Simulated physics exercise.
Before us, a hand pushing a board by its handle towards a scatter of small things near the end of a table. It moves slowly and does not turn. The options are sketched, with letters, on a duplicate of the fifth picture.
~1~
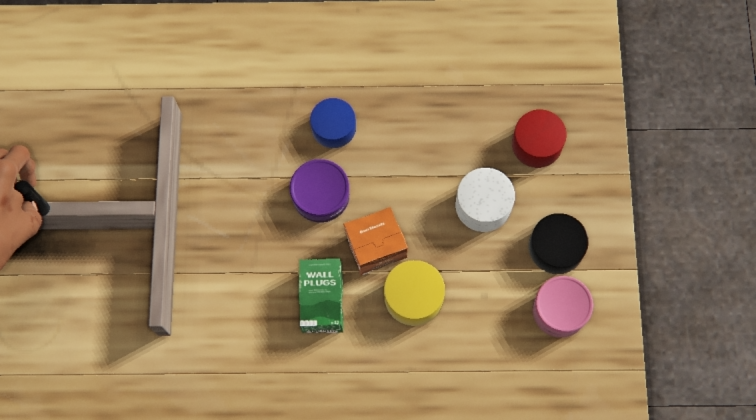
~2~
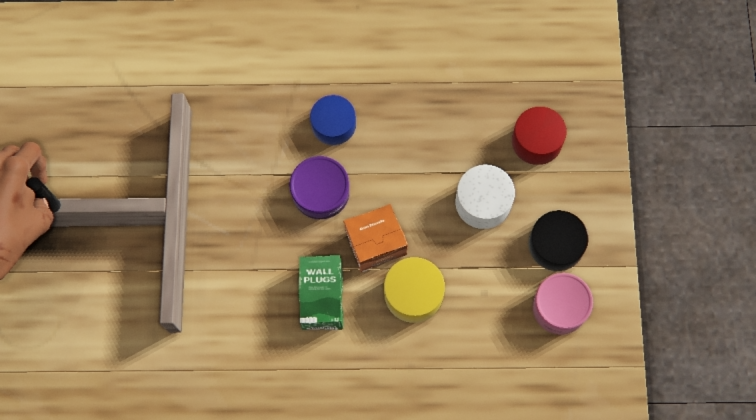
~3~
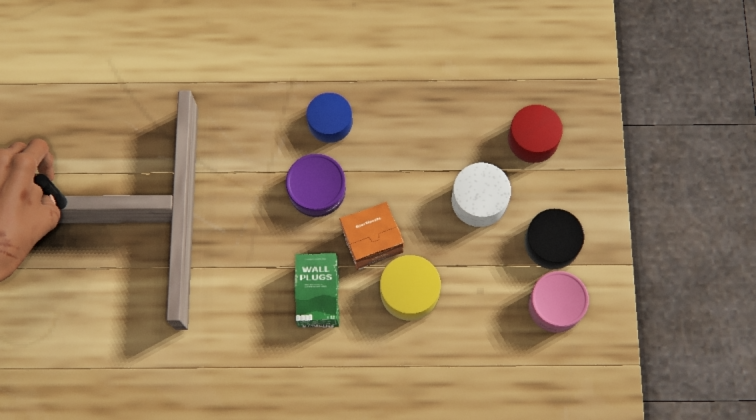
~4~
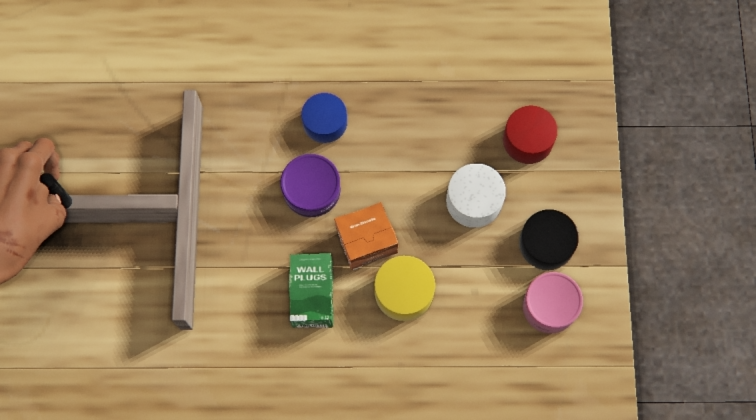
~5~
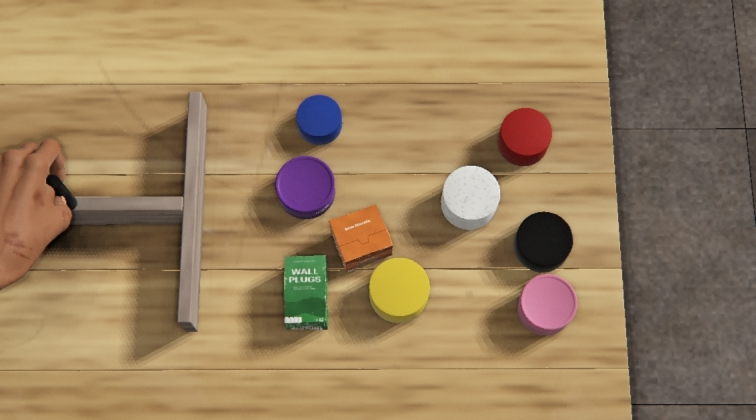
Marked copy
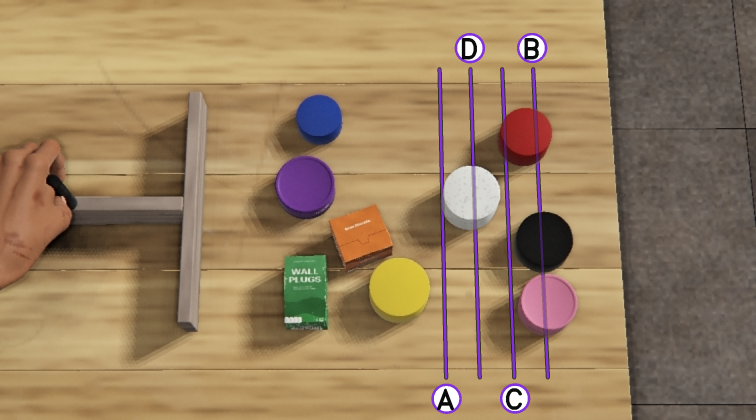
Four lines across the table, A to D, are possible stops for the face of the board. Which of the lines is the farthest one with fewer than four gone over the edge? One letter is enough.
As far as mark B.
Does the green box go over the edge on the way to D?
No.
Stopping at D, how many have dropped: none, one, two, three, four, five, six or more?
By then, none.
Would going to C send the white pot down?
By then, no.
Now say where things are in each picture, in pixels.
The first picture shows pink jar (562, 307); white pot (485, 200); blue pot (333, 124).
The second picture shows board (172, 205); purple tub (321, 188).
The third picture shows board (179, 202); orange box (372, 235).
The fourth picture shows board (184, 202); green box (311, 290).
The fifth picture shows board (190, 203); pink jar (547, 305); white pot (470, 197); blue pot (319, 120).
On the marked copy, A at (443, 217); B at (540, 217); C at (508, 217); D at (475, 217).
Following B. Soon after the start, board (316, 203); blue pot (348, 120); green box (345, 293).
Later, board (443, 203); pink jar (578, 312); white pot (527, 185).
In the end, board (540, 202); black pot over the edge; pink jar over the edge; two fallen.
As for the rest, A is within the limit but short; C is within the limit but short; D is within the limit but short.
